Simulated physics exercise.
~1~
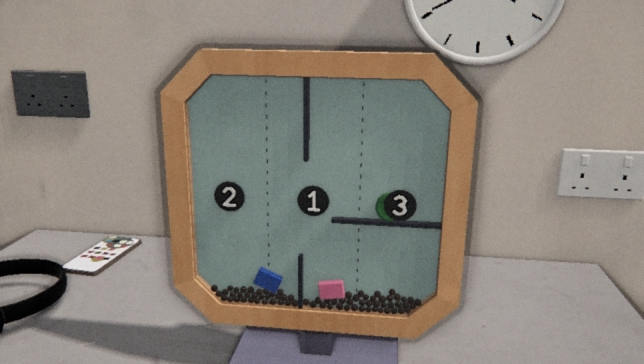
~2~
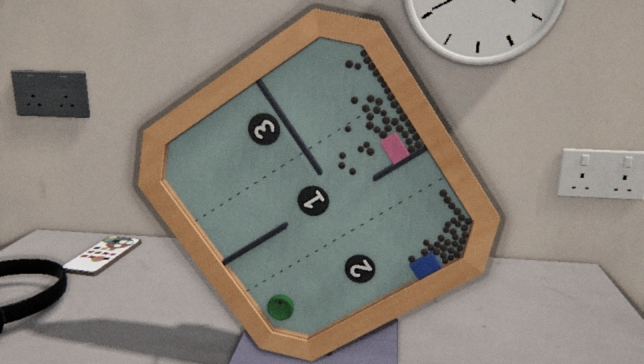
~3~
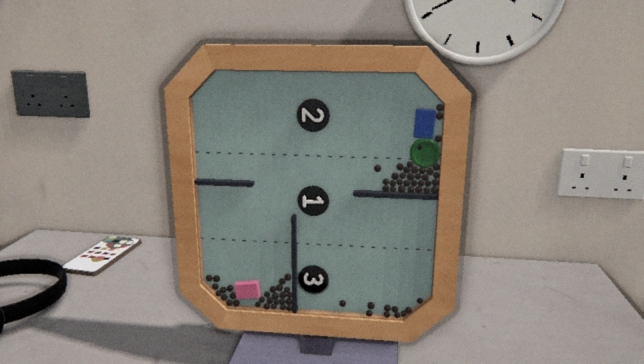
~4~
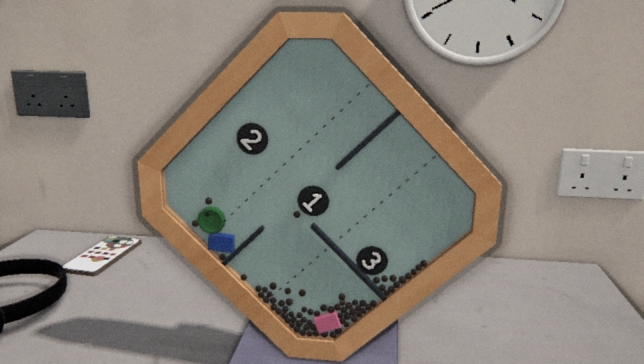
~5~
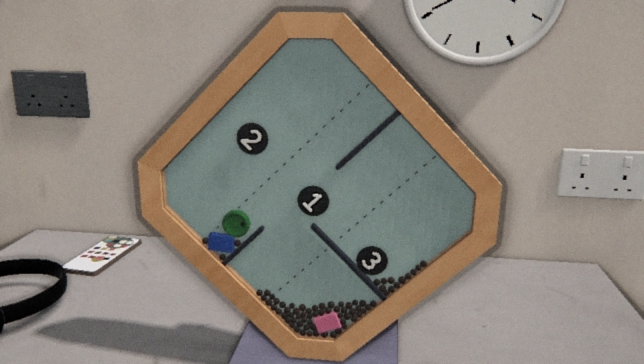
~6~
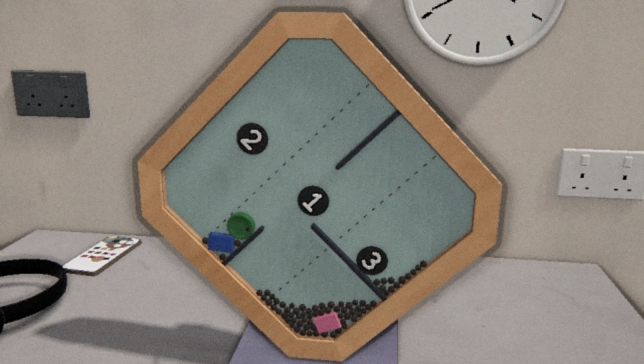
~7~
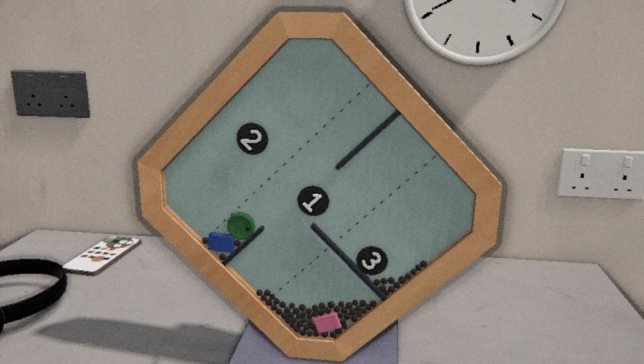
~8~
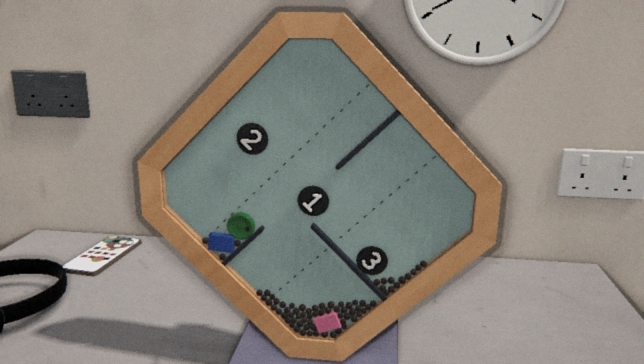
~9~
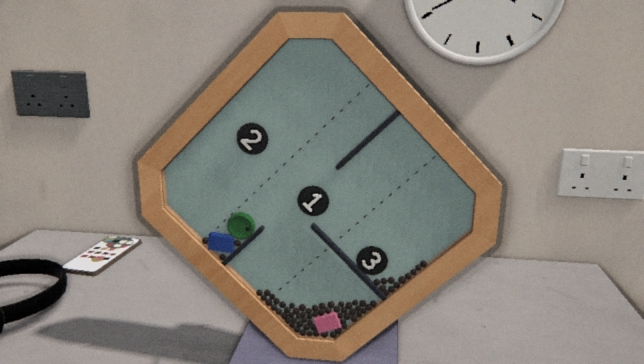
A wood-framed, see-through case turned anticlockwise in front of a wall, spilling its small dark pills, two blocks and green disc around inside, then stopped tilted with the pink block among the pills at the bottom and the blue block and disc resting at lower left.
